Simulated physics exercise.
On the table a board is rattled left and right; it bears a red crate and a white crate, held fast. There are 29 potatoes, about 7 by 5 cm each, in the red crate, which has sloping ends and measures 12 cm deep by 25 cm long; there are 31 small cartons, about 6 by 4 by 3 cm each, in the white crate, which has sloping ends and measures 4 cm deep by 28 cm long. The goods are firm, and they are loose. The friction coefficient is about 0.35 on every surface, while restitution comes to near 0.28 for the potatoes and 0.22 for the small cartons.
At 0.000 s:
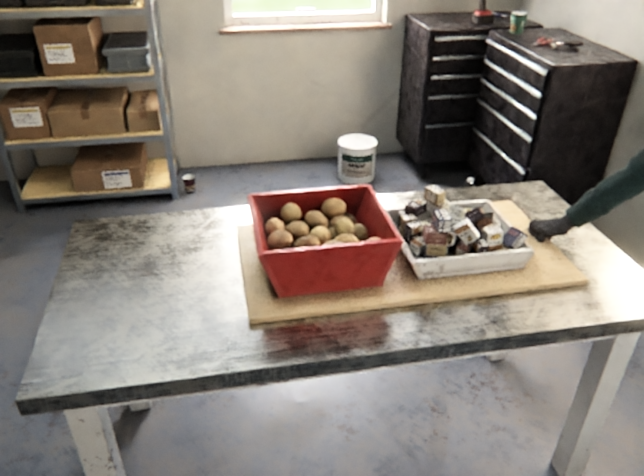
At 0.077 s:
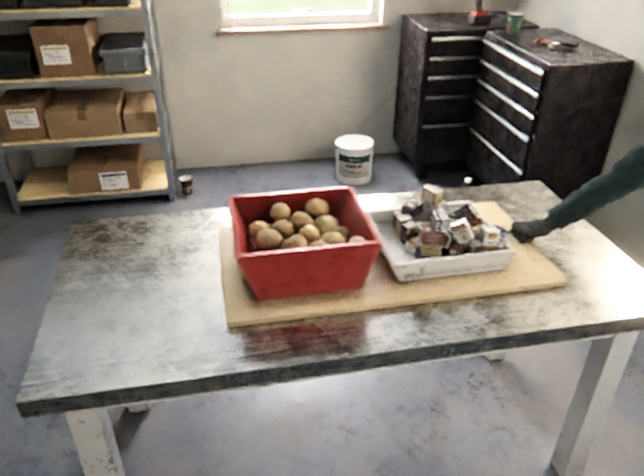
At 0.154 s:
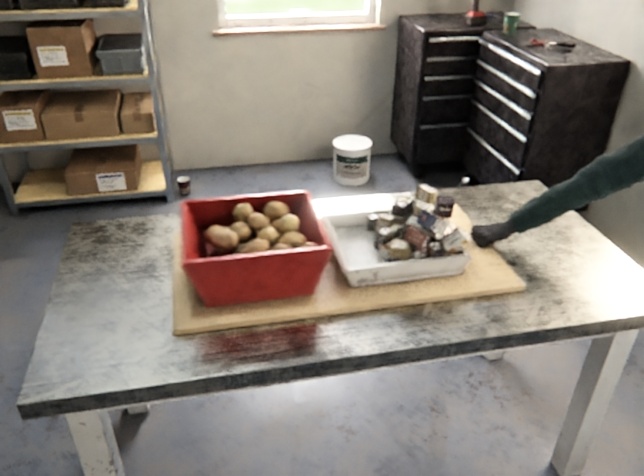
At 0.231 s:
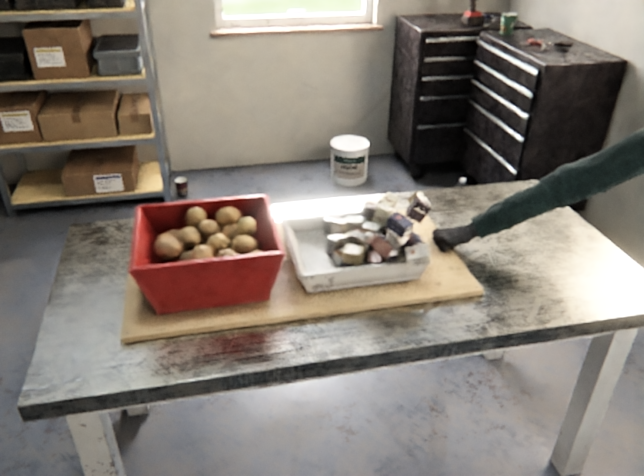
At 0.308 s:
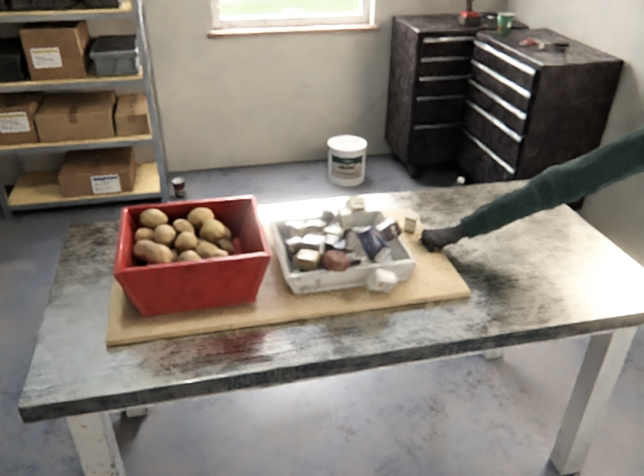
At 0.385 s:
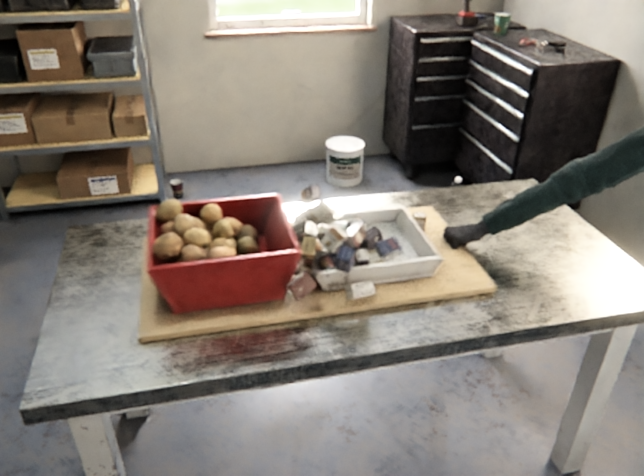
In this clip, a gloved hand at the right moves a board holding a red crate of potatoes and a white crate of small cartons leftward across a table, then back right, as cartons shift and some leave the white crate.
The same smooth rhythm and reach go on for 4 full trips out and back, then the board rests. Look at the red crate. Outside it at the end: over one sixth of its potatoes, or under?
Watching it, I'd say the losses outrun one sixth.
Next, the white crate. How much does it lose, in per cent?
White crate - about 70 per cent.
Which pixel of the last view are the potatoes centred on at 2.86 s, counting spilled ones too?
In the last view they're centred near (346, 249).
After 0.78 s, red crate 27 in, 2 out and white crate 19 in, 12 out.
After 1.27 s, red crate 22 in, 7 out and white crate 18 in, 13 out.
After 1.97 s, red crate 16 in, 13 out and white crate 12 in, 19 out.
When it is over (at 2.86 s), red crate 14 in, 15 out and white crate 10 in, 21 out. Asked share, 15 of 29, 52 per cent.
